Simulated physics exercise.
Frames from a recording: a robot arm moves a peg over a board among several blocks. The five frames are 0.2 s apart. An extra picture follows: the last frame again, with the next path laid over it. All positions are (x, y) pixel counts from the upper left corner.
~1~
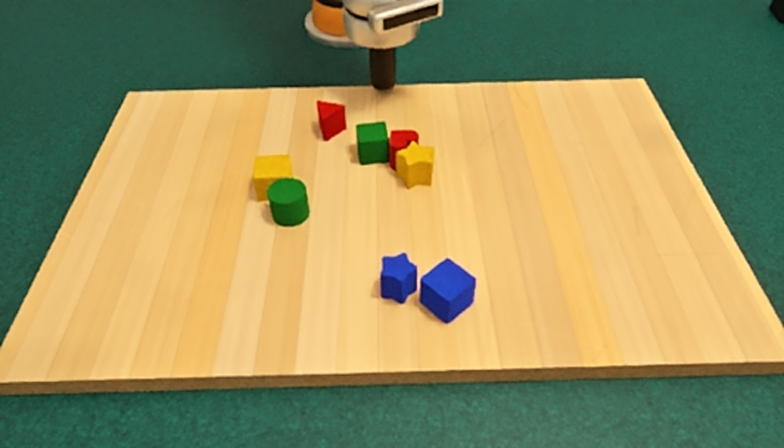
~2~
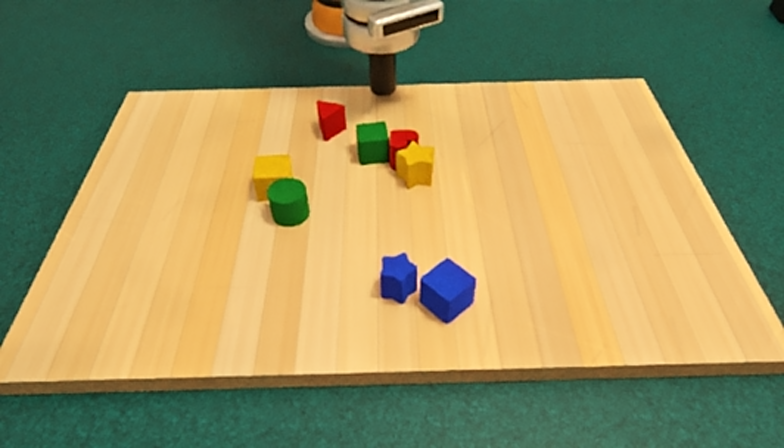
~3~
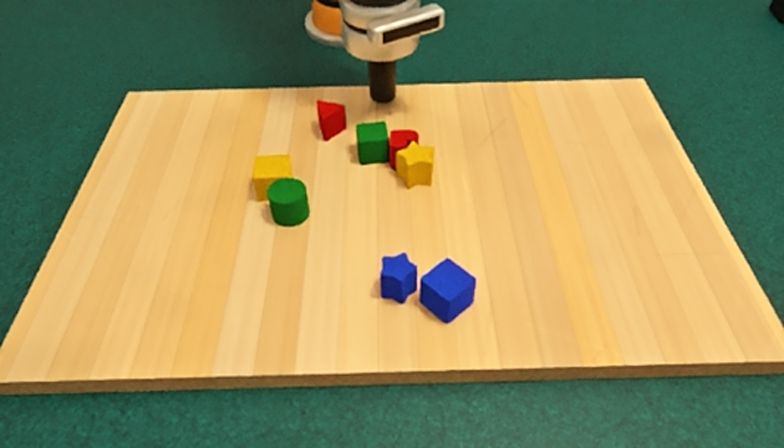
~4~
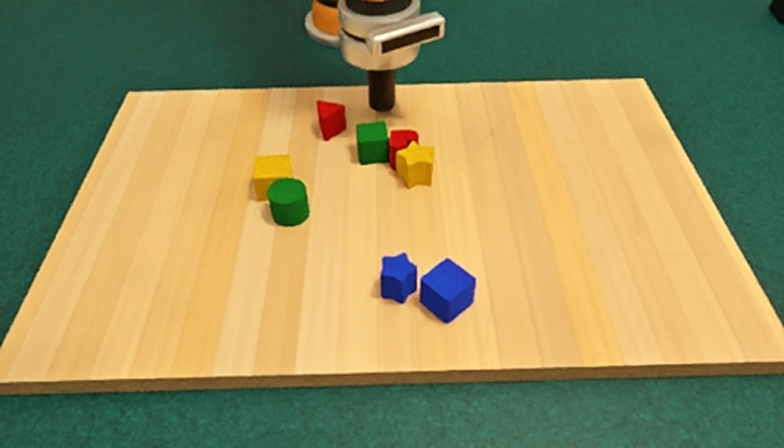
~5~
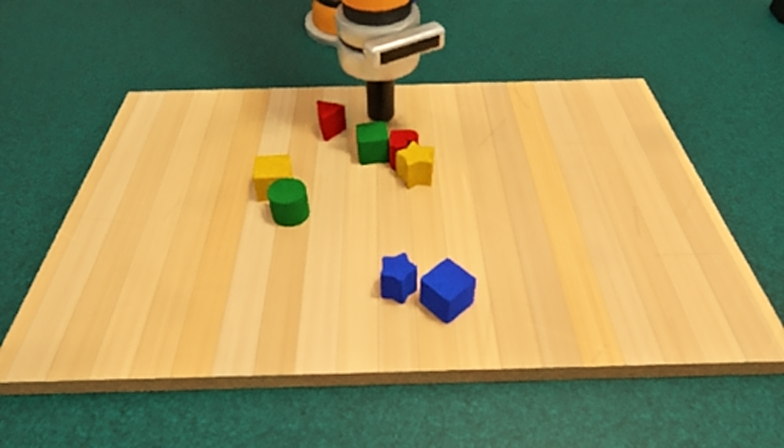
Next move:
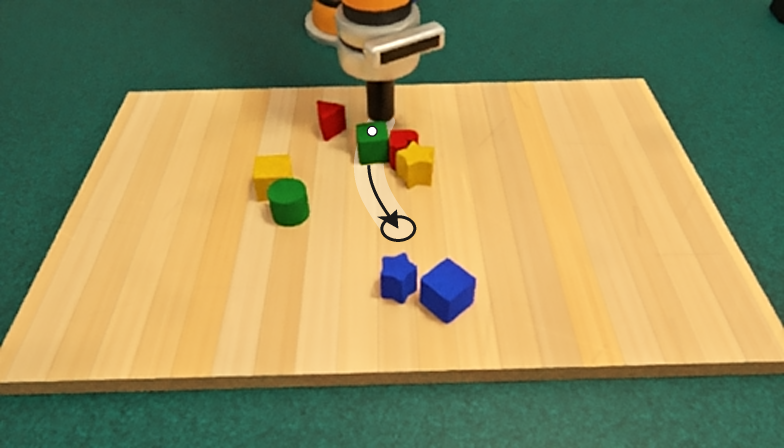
Robot arm moving its dark peg slowly down the board's far side toward a green block, the coloured blocks all staying still.
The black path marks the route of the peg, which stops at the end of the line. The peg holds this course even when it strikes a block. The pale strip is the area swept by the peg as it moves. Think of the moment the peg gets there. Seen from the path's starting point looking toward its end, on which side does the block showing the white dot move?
Slides right.
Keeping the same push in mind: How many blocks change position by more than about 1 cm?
The answer is one block, counting only moves over 1 cm.
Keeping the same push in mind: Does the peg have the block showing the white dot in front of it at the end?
Short answer: No.
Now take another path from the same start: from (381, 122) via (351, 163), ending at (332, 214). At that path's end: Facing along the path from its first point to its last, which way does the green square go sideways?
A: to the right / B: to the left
Option B.
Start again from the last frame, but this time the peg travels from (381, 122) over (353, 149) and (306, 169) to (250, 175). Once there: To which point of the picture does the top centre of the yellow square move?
Put as a pixel place, it's (250, 175).
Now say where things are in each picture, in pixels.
In the first picture, tip of the peg (384, 83), middles of tops, green square (372, 131), red heart block (402, 137).
In the second picture, peg (383, 89), nothing pushed.
In the third picture, peg (383, 96), nothing pushed.
In the fourth picture, peg (382, 104), nothing pushed.
In the fifth picture, peg (381, 115), green square (372, 131), red heart block (402, 137).
The line goes from (381, 122) over (370, 154) and (374, 190) to (398, 228); the dot is on the green square.
What follows on the original path. One third of the way, peg (369, 147); green square (367, 150).
Two thirds of the way, peg (374, 184); green square (363, 189), turned 30° clockwise.
At the end, peg (398, 221); green square (360, 209), turned 65° clockwise; red heart block unmoved.
